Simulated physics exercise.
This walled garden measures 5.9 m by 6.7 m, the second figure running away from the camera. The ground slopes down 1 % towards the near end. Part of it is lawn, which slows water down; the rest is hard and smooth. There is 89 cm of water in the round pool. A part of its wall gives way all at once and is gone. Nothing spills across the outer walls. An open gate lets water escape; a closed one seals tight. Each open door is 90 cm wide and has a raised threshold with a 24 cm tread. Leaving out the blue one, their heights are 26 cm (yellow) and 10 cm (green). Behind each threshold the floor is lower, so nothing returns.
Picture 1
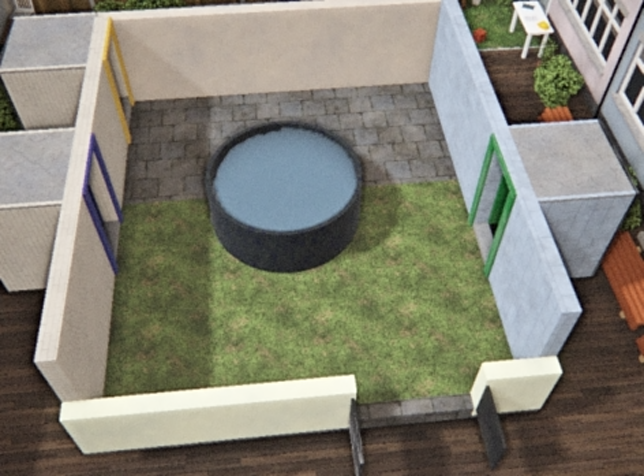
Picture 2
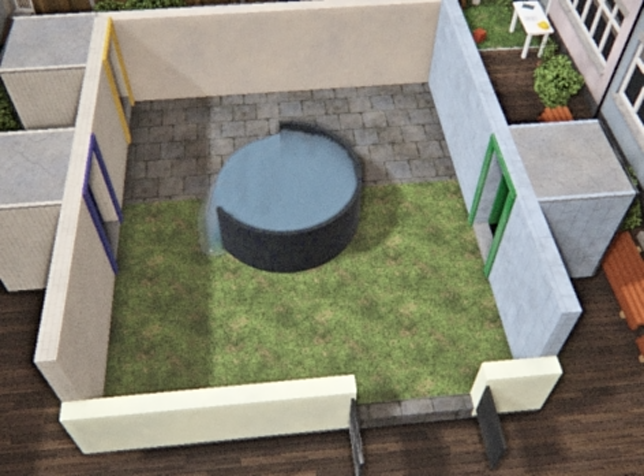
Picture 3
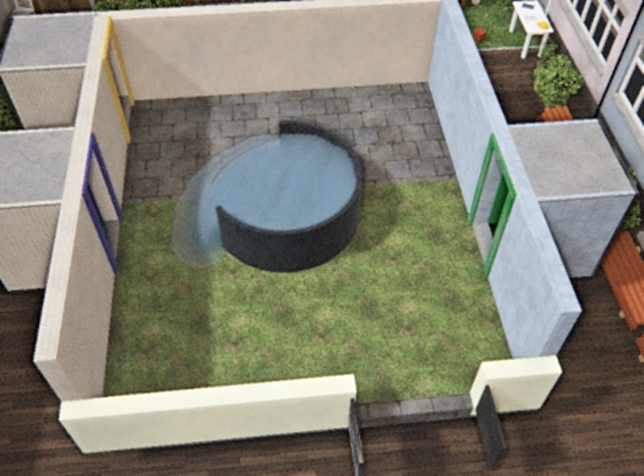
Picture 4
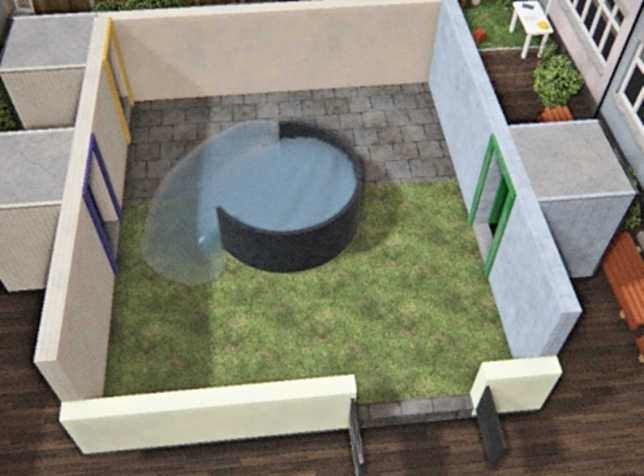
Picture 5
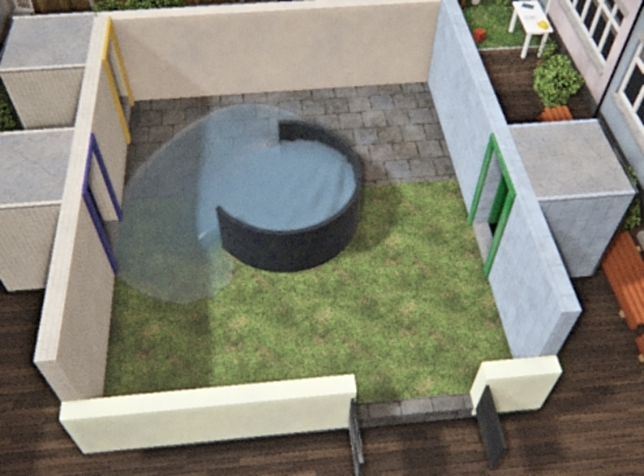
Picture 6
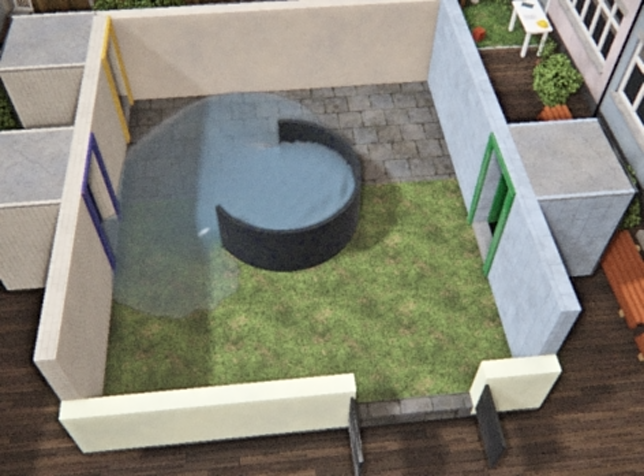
Water pours from a round dark pool in a walled garden, seen from high above the near wall by a camera that stays still. The pool stands on grass and grey paving, with blue and yellow doorways on the left, a green one on the right and an open gap in front. The pool's left wall vanishes, and a thin, clear sheet fans out leftward, reaching the blue doorway.
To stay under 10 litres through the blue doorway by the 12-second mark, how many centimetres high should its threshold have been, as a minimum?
About 36 cm.
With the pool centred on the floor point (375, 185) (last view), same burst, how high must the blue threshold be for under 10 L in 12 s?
Some 17 cm.
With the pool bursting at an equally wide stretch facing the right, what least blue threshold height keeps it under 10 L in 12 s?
Some 6.5 cm.
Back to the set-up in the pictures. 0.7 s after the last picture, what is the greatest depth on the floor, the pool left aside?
Roughly 66 cm.
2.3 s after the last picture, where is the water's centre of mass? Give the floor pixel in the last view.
At about (213, 178).
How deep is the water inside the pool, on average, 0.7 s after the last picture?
About 39 cm.
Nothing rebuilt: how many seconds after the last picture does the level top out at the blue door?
Around 0.6 s.
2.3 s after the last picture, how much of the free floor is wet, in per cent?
About 55 per cent.
Then, 0.7 s after the last picture water covers 40 % of the floor, deepest (66 cm) near (140, 113); 34 cm at the blue door, 105 litres in over its 11 cm threshold.
Then, 2.3 s after the last picture water covers 55 % of the floor, deepest (34 cm) near (131, 113); 20 cm at the blue door, 259 litres in over its 11 cm threshold.
Then, 11.3 s after the last picture water covers 100 % of the floor, deepest (12 cm) near (101, 426); 7 cm at the blue door, 299 litres in over its 11 cm threshold.
At the blue door as built, the water peaked near 35 cm, 0.5 s after the last picture.
With a threshold of 32 cm, 25 litres would have come in within the 12 s; with 43.5 cm, 0 litres. So under 10 litres takes about 36 cm.
